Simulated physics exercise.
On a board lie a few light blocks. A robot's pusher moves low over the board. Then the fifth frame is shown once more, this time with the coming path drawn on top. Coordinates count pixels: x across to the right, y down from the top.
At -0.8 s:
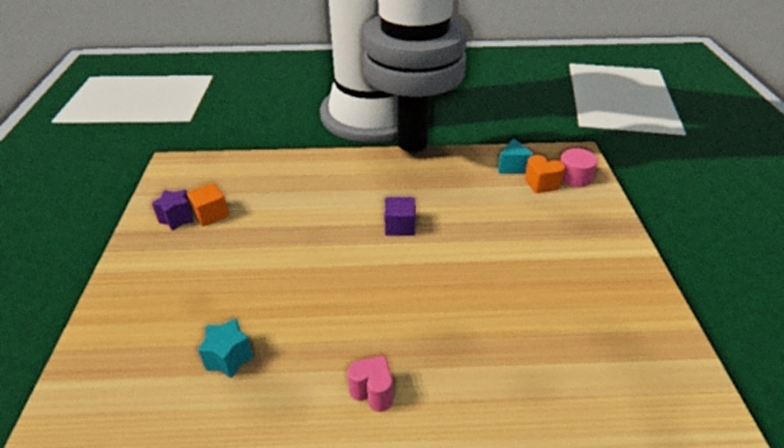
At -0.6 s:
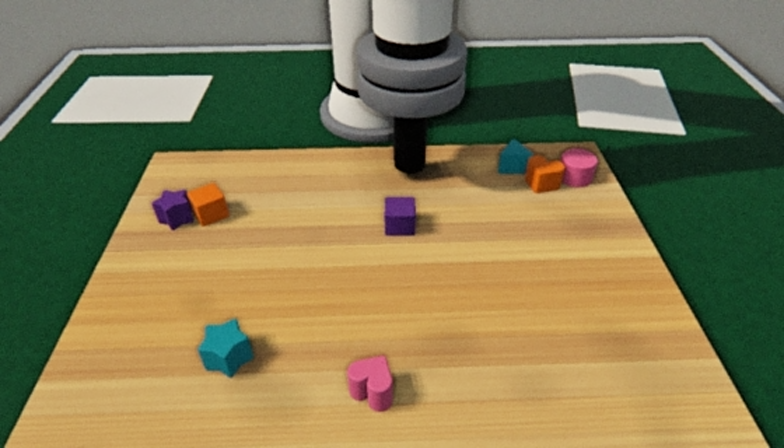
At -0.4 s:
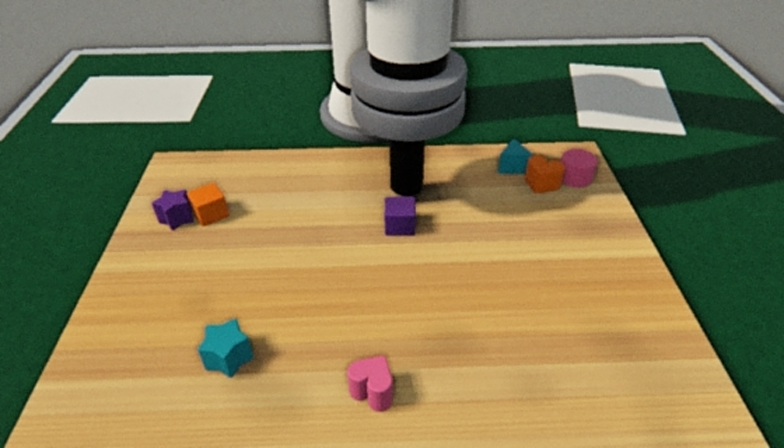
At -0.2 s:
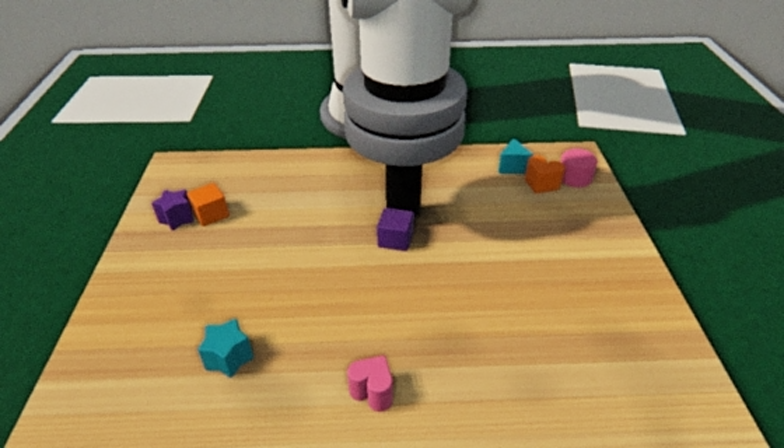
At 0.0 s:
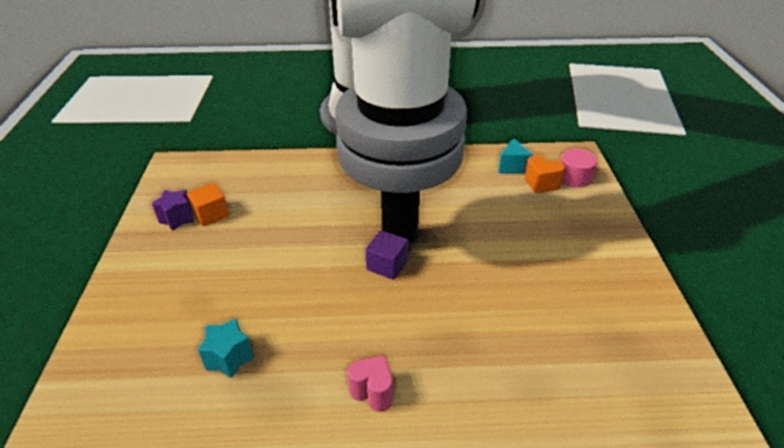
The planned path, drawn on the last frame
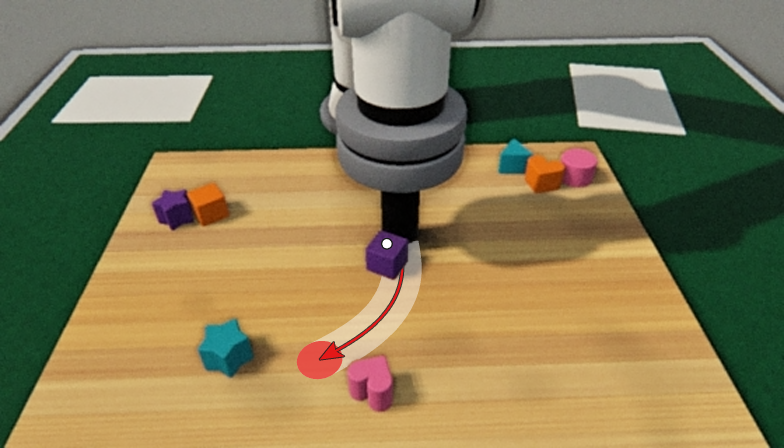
Robot arm moving its black pusher forward over a wooden board, reaching a purple block and pushing it toward the viewer.
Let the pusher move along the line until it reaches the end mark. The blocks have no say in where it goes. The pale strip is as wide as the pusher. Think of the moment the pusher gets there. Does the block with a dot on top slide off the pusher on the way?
Final answer: No.
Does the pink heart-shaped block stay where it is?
That would be a yes.
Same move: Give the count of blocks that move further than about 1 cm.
Number moved: 1.
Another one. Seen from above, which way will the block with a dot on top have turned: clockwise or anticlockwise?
It twists clockwise.
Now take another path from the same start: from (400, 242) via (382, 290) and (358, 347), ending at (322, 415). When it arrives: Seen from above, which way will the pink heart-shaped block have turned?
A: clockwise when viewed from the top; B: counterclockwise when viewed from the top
I'll go with B - counterclockwise when viewed from the top.
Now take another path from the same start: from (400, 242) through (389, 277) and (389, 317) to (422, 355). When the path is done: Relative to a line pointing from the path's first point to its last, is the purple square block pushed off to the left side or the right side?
Right side.
Drawn move, from (400, 242) over (400, 283) and (373, 325) to (320, 359); the dot is on the purple square block.
The first path, step by step. One third of the way, pusher (400, 275); purple square block (371, 282), turned 30° clockwise.
Two thirds of the way, pusher (373, 316); purple square block (332, 315), turned 55° clockwise.
At the end, pusher (318, 351); pink heart-shaped block still; purple square block (272, 341), turned 70° clockwise.
